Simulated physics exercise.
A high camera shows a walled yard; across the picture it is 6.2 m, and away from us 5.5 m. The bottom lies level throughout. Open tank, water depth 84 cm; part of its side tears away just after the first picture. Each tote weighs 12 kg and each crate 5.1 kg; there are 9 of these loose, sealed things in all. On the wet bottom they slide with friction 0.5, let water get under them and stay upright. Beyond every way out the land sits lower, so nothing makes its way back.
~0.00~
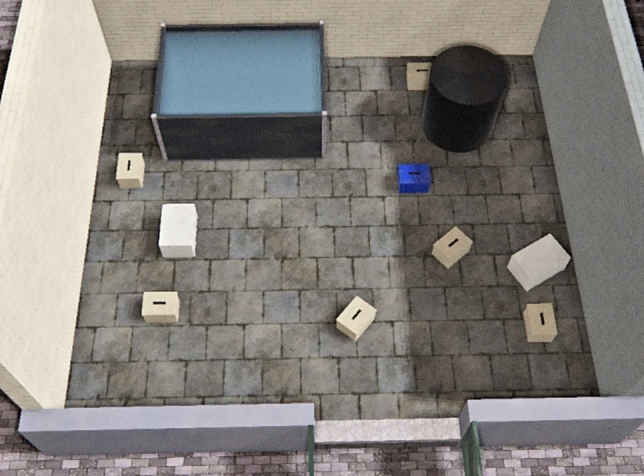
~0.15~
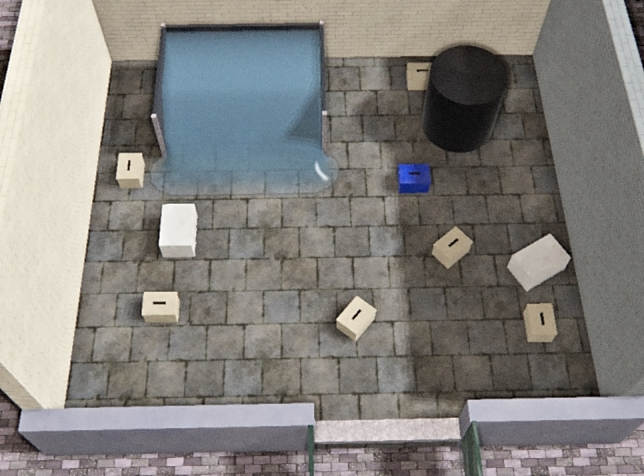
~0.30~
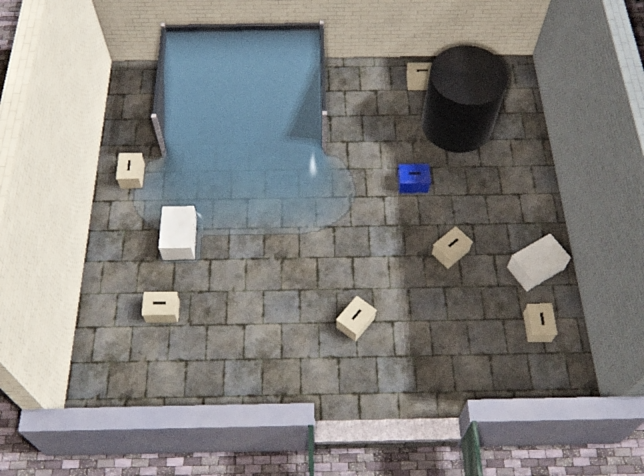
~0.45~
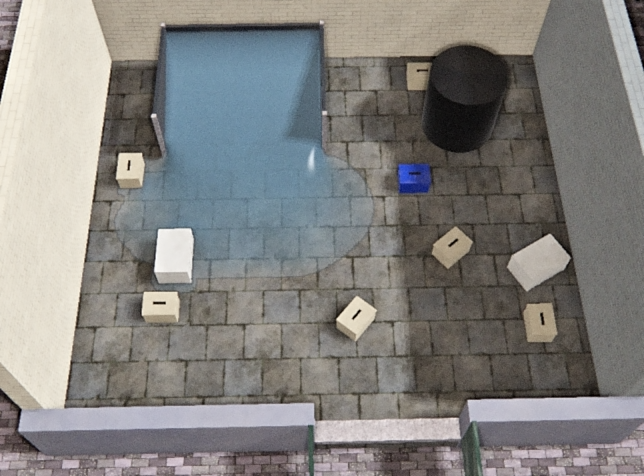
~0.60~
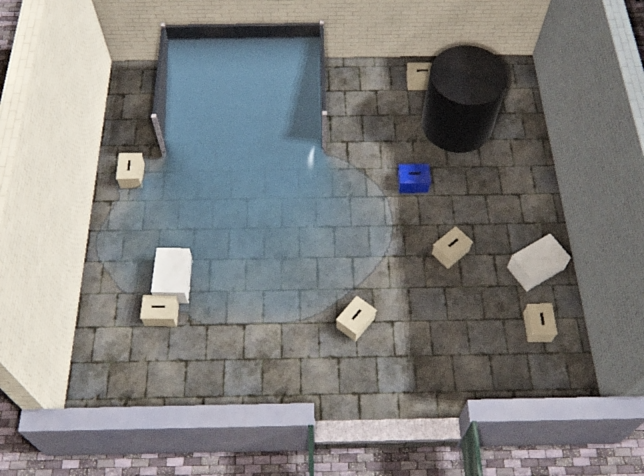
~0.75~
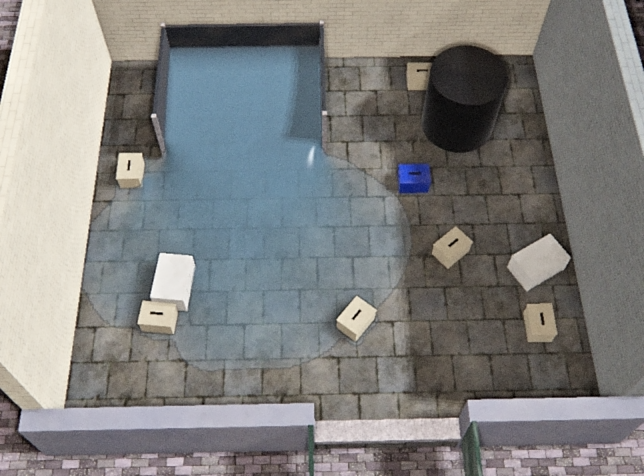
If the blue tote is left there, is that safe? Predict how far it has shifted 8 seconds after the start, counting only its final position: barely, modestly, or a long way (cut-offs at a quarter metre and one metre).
Result: Near the start.
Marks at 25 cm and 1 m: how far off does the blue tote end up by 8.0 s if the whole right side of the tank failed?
Then the blue tote ends far away.
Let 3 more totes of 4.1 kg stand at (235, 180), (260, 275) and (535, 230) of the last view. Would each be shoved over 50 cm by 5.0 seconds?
Answers, first to last: Exceeding, exceeding, exceeding.
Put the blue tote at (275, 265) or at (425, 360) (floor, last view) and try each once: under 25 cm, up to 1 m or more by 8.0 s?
I'd say it lands far off on the first try and it lands far off on the second.
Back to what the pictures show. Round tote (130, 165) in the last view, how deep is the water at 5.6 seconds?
I'd say some 12 cm.
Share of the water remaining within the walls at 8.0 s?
Around 78 per cent of the water is still in there.
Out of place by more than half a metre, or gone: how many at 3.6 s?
At that time I count 3.
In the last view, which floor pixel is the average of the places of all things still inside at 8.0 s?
Close to (369, 160).
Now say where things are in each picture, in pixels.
In the first frame, the blue tote at (415, 174), on the bottom; 3.2 m2 under water; 0 of 9 have shifted.
In the second frame, the blue tote at (415, 174), on the bottom; 4.6 m2 under water; 0 of 9 have shifted.
In the third frame, the blue tote at (415, 174) rests on the ground; water covers 6.3 m2; 0 of 9 have shifted.
In the fourth frame, the blue tote at (415, 174) rests on the ground; 8.3 m2 under water; 1 of 9 have shifted.
In the fifth frame, the blue tote at (415, 174), on the bottom; 10.6 m2 under water; 1 of 9 have shifted.
In the sixth frame, the blue tote at (415, 174), on the bottom; 13.0 m2 under water; 2 of 9 have shifted.
After 1.6 s the blue tote is near (415, 174), 0.0 m from its start, aground; 0 of 9 are out; 2 afloat.
After 3.6 s the blue tote is near (415, 174), 0.0 m from its start, aground; 1 of 9 are out; 2 afloat.
After 5.6 s the blue tote is near (415, 174), 0.0 m from its start, aground; 1 of 9 are out; 3 afloat.
After 8.0 s the blue tote is near (415, 174), 0.0 m from its start, aground; 1 of 9 are out; 4 afloat.
